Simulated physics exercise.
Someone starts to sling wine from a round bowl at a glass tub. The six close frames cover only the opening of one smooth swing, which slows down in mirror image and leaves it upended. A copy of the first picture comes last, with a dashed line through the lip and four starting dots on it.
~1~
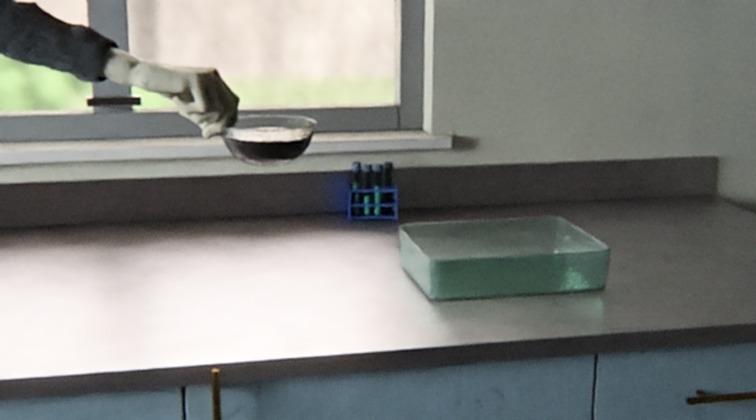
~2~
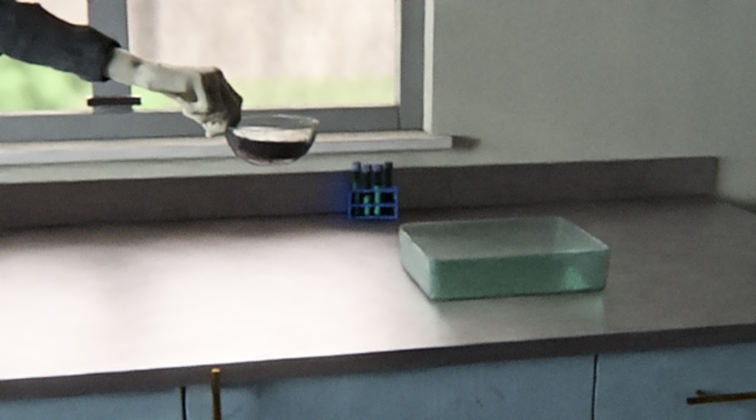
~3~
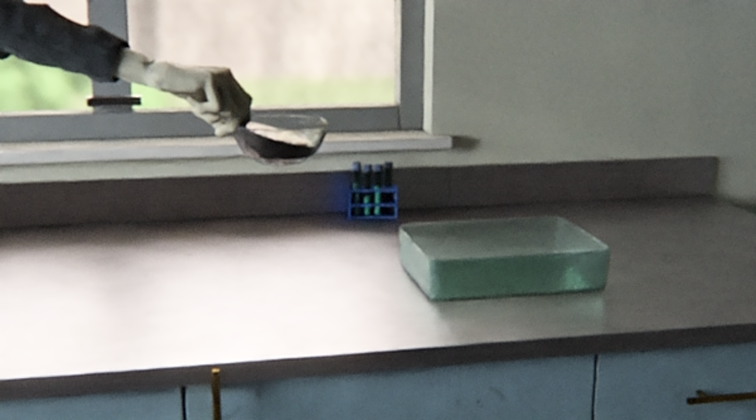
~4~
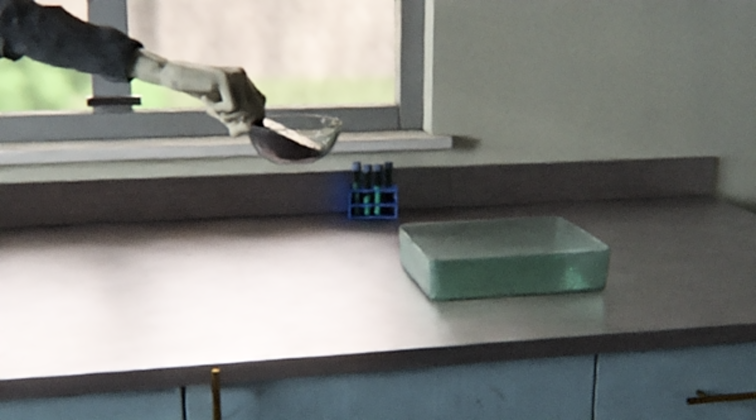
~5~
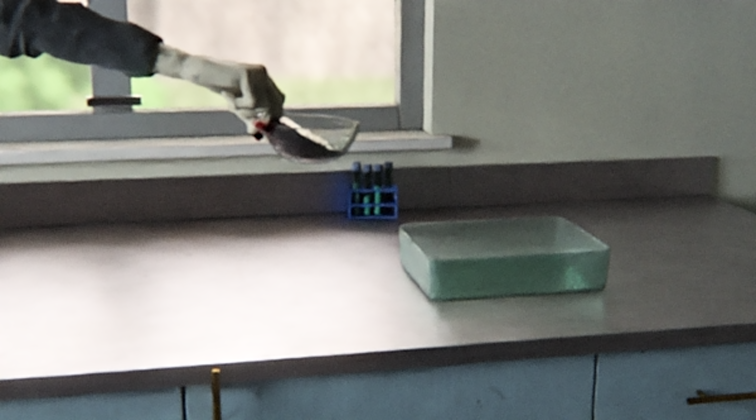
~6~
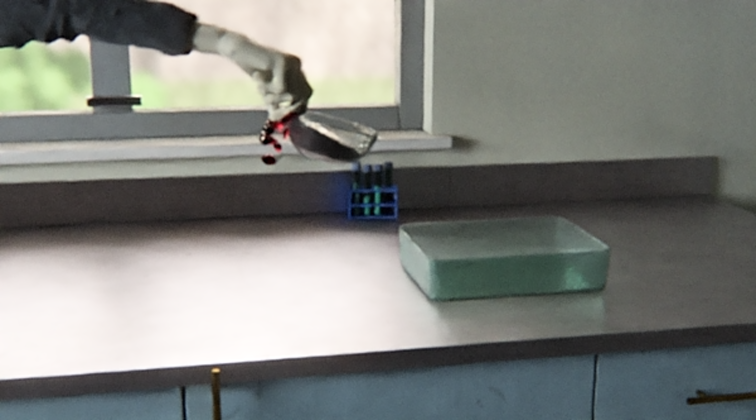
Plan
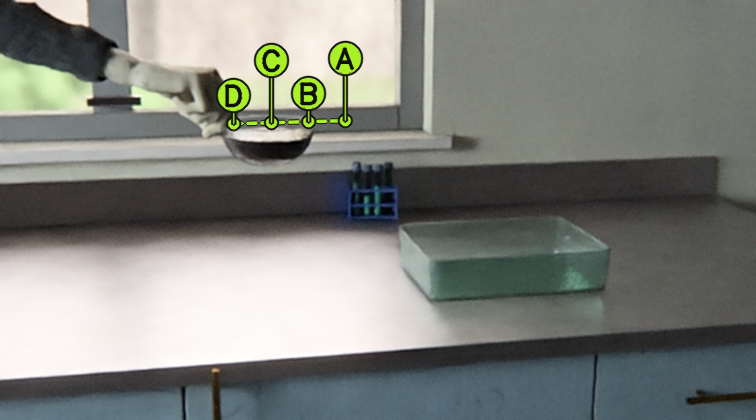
A gray counter above light blue cabinets runs beneath a window, seen from the front and slightly above by a still camera. A gloved hand in a dark sleeve holds a clear round bowl of dark red wine at left, with a small blue rack of tubes near the wall and a greenish glass tub at right. The arm moves right, tilting the bowl, and red drops spill over the rim beneath the hand.
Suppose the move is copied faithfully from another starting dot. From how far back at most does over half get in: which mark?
C.
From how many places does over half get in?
Three.
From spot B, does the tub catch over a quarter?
Yes, clearly.
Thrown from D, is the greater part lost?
Yes, that goes wrong.
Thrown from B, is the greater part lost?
No, that is safe.
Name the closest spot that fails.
D.
In lime, A at (345, 120); B at (308, 121); C at (271, 122); D at (233, 123).
With A, about 66 % lands in the tub, 10 % falls short and 24 % goes beside or beyond.
With B, about 73 % lands in the tub, 12 % falls short and 16 % goes beside or beyond.
With C, about 64 % lands in the tub, 24 % falls short and 12 % goes beside or beyond.
With D, about 30 % lands in the tub, 65 % falls short and 5 % goes beside or beyond.
